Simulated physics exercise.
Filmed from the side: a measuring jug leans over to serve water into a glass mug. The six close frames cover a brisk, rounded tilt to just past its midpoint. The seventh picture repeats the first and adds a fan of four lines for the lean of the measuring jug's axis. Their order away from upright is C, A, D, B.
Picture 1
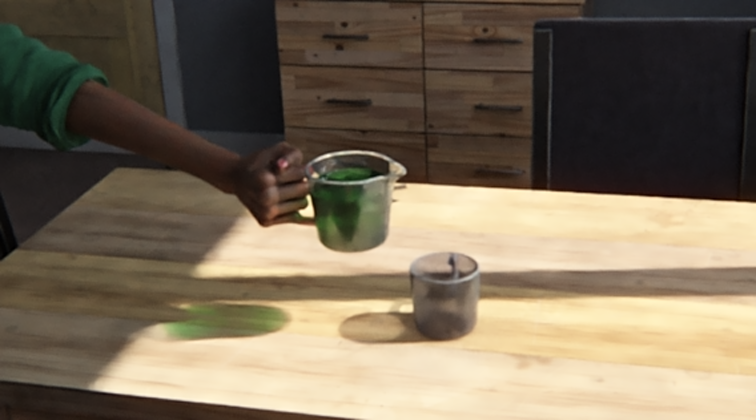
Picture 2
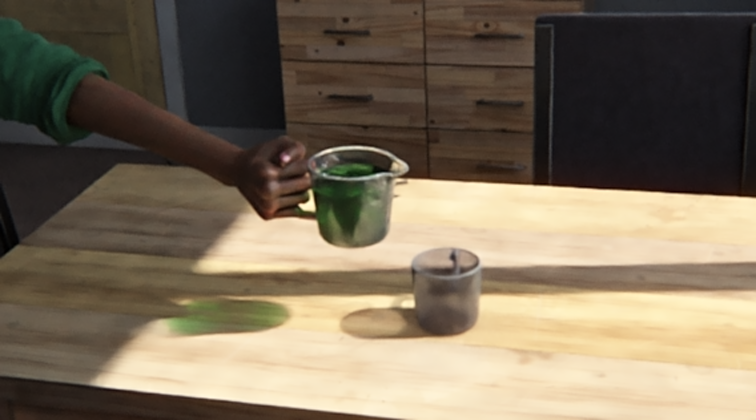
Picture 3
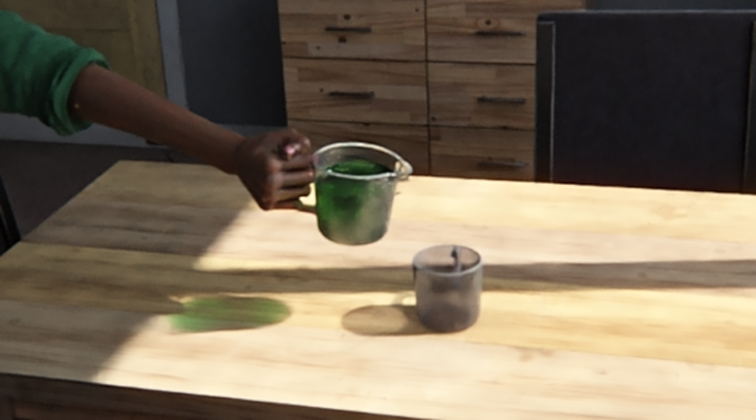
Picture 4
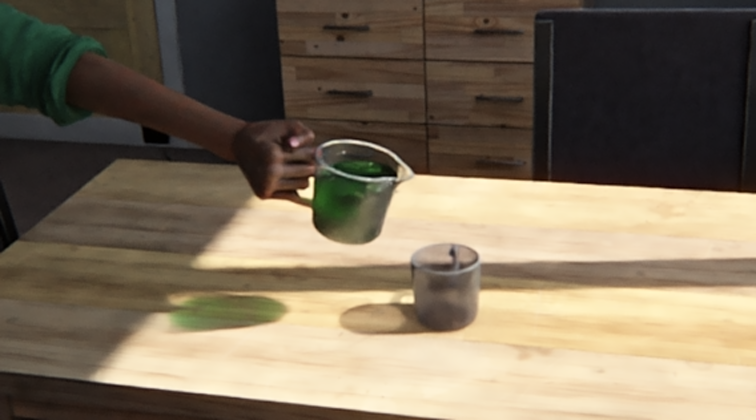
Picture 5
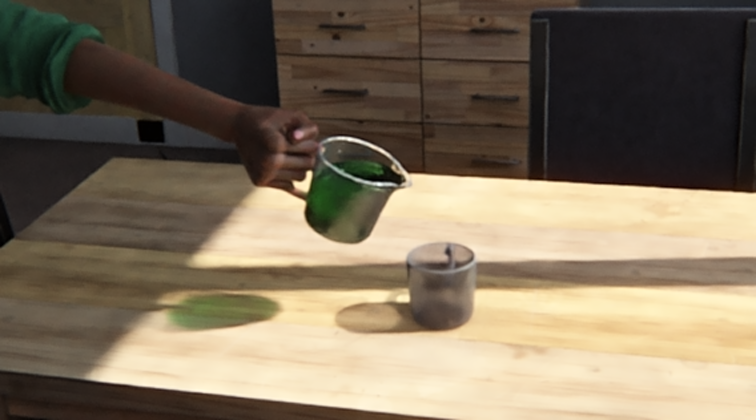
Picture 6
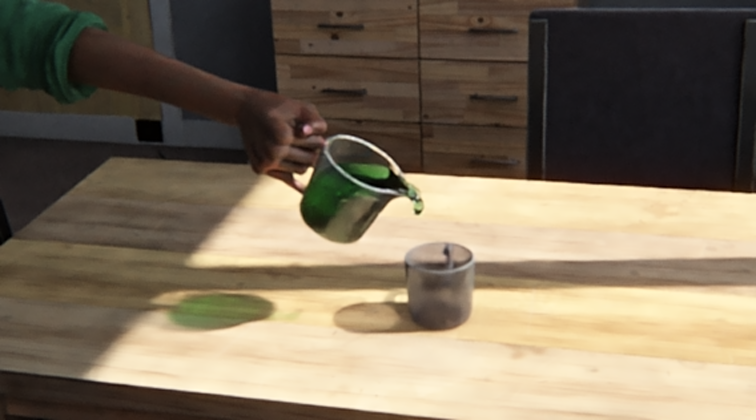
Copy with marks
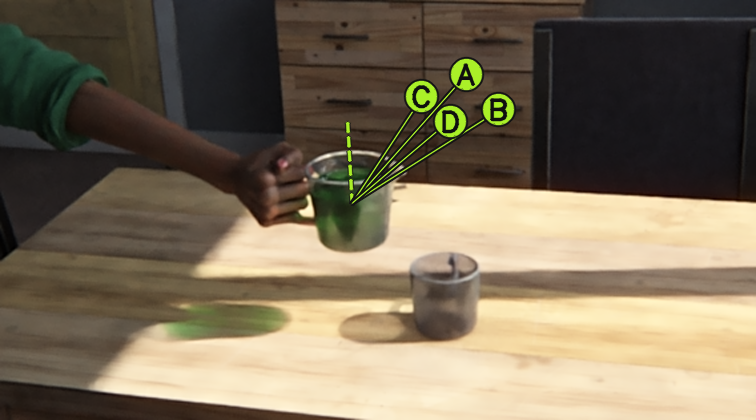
The footage shows a hand in a green sleeve holding a measuring jug of green-looking liquid above a wooden table, near a small glass mug. The hand gradually tilts the jug rightward, and liquid begins to come over its lip.
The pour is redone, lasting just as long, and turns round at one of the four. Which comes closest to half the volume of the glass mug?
D is best.
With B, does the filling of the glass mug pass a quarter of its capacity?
Yes, it does.
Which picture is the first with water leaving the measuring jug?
Picture 6.
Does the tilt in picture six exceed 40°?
No.
On the marked copy, A at (454, 87); B at (484, 119); C at (412, 111); D at (436, 131).
With A, the glass mug ends with about 35 % of what it can hold.
With B, the glass mug ends with about 69 % of what it can hold.
With C, the glass mug ends with about 20 % of what it can hold.
With D, the glass mug ends with about 50 % of what it can hold.
